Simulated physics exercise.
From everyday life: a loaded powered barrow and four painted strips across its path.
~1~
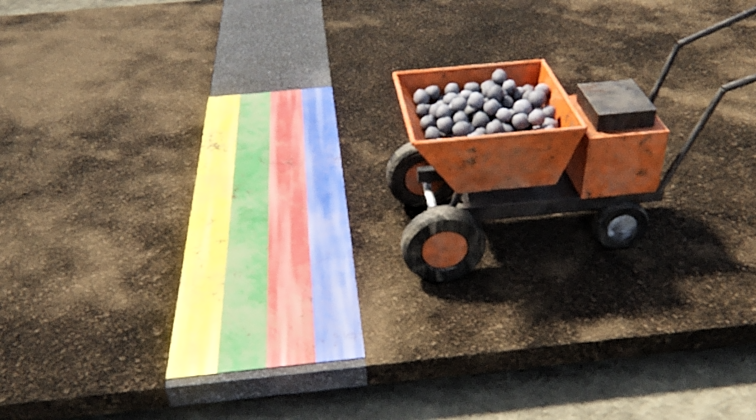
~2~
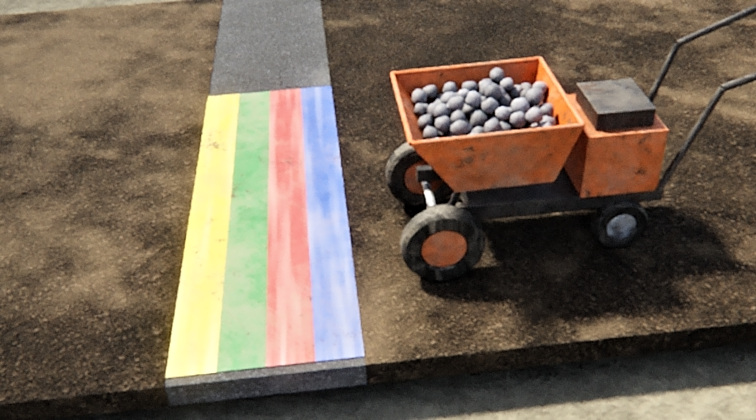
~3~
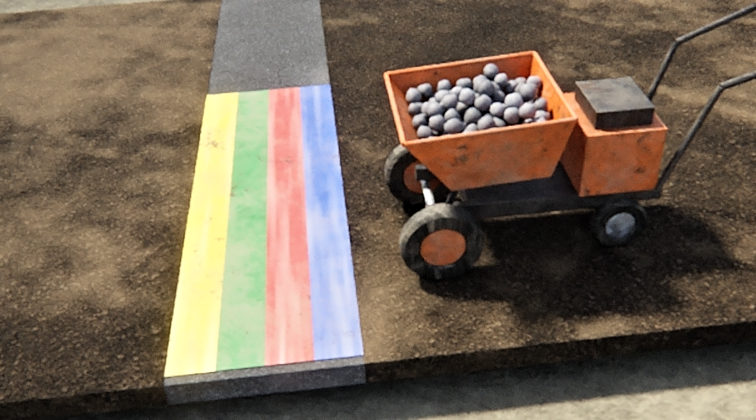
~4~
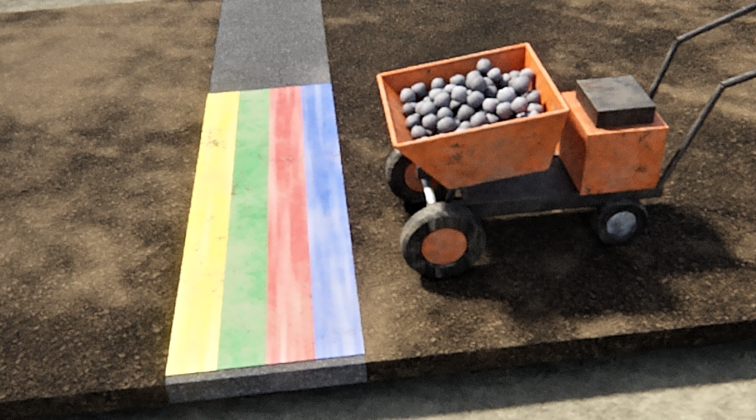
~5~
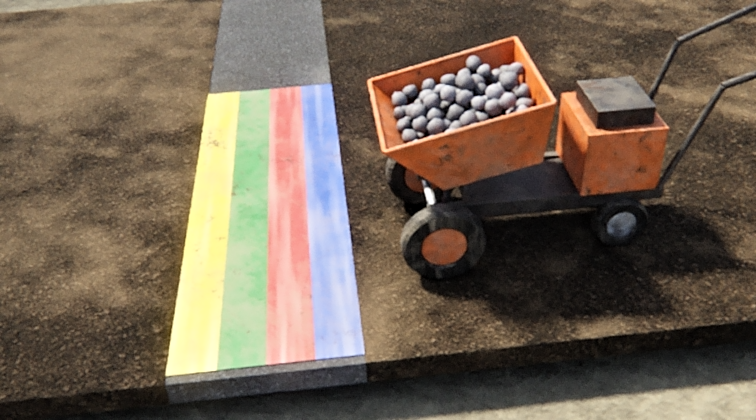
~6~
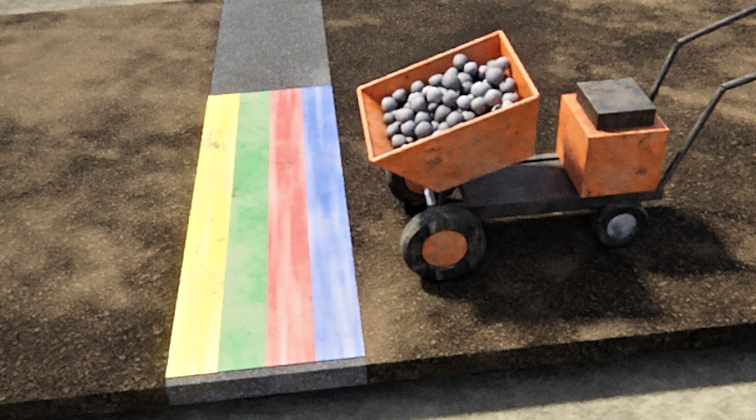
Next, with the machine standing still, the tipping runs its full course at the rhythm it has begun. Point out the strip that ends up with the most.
The red one ends up with the most.
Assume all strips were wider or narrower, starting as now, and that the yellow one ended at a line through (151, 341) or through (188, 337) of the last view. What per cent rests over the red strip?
The first gives around 40 per cent, the second around 40 per cent.
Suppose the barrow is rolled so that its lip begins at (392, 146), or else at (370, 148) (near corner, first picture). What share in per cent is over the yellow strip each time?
First spot 10 per cent, second spot 20 per cent.
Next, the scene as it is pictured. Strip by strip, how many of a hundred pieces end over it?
Shares by strip - blue: 15 per cent; red: 40 per cent; green: 25 per cent; yellow: 10 per cent.
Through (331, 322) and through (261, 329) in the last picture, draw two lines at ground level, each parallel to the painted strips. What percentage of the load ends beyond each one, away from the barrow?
First roughly 80 percent, then 30 percent.
Shortly afterwards, skip tipped steeply; the whole lot in the skip.
Next, skip tipped steeply; all but a few in the skip; only a few over the blue strip; a little over the red strip; only a few over the green strip; only a few falling.
Some moments later, skip tipped right over; near a third in the skip; a little over the blue strip; near a third over the red strip; near a quarter over the green strip; a little over the yellow strip; only a few off the paint.
In the end, skip tipped right over; a little in the skip; near a quarter over the blue strip; near a third over the red strip; near a quarter over the green strip; a little over the yellow strip; only a few off the paint.
